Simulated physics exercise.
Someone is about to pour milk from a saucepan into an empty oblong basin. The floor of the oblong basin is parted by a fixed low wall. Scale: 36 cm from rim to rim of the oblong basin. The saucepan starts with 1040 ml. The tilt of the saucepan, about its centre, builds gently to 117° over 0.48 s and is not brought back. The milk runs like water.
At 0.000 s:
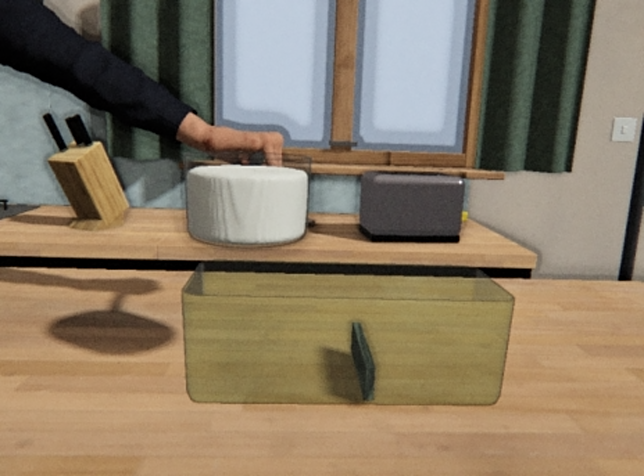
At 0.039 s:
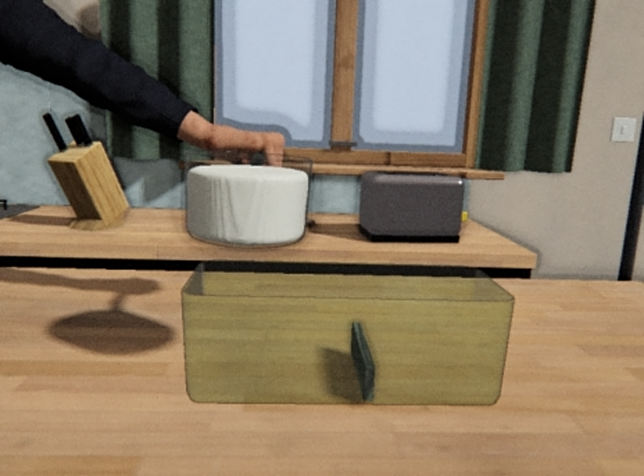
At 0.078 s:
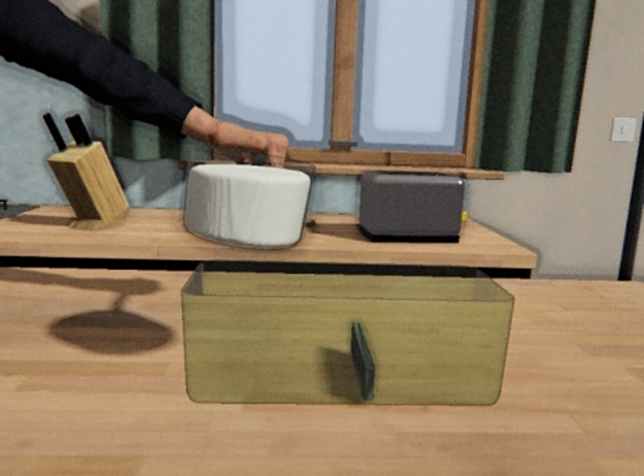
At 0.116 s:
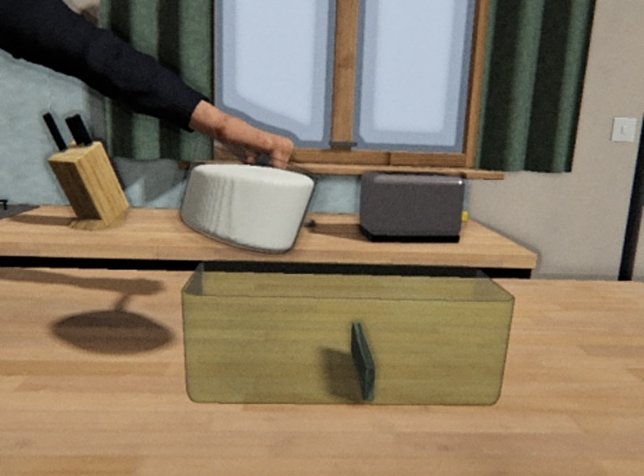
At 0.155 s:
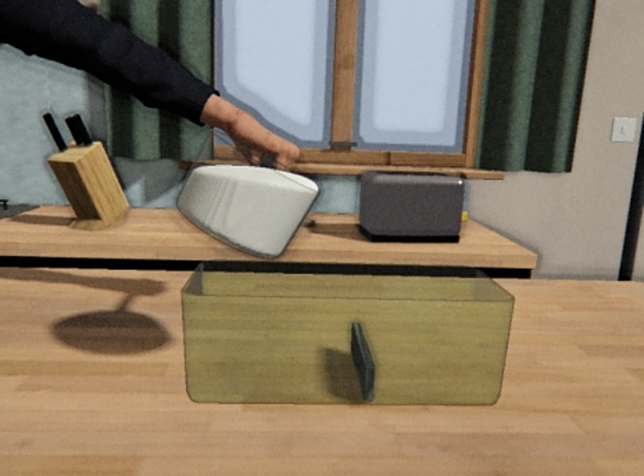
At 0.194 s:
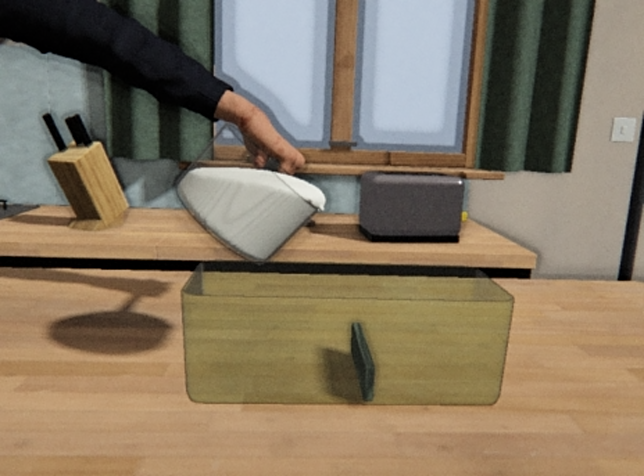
In a kitchen, a hand holds a pale saucepan level above a counter, behind an empty, see-through yellowish basin, with a knife block and a toaster nearby. The saucepan starts to lean gently to the right, then tilts further and further, its right rim dipping steeply as the arm shifts slightly right.
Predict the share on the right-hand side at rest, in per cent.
Roughly 25 per cent is past the wall.
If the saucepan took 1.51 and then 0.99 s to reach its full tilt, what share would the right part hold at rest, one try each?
First 50, then 40 per cent.
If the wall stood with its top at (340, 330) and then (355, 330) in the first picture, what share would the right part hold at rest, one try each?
In turn about 35 and 20 per cent.
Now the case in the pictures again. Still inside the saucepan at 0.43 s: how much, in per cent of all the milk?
Near 26 in a hundred.
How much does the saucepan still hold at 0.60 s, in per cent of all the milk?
Some 3 per cent.
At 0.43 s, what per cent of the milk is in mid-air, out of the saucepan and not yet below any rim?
About 20 per cent.
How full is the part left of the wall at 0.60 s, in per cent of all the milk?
Near 74 in a hundred.
After 0.43 s the tilt is 114° and 25 per cent is still to pour, 47 is left of the wall and 9 right of it.
After 0.60 s the tilt is 117° and 3 per cent is still to pour, 74 is left of the wall and 17 right of it.
After 0.78 s the tilt is 117° and 0 per cent is still to pour, 68 is left of the wall and 24 right of it.
After 0.98 s the tilt is 117° and 0 per cent is still to pour, 70 is left of the wall and 25 right of it.
In the end 70 per cent lies left of the wall, 25 right of it and 5 outside.
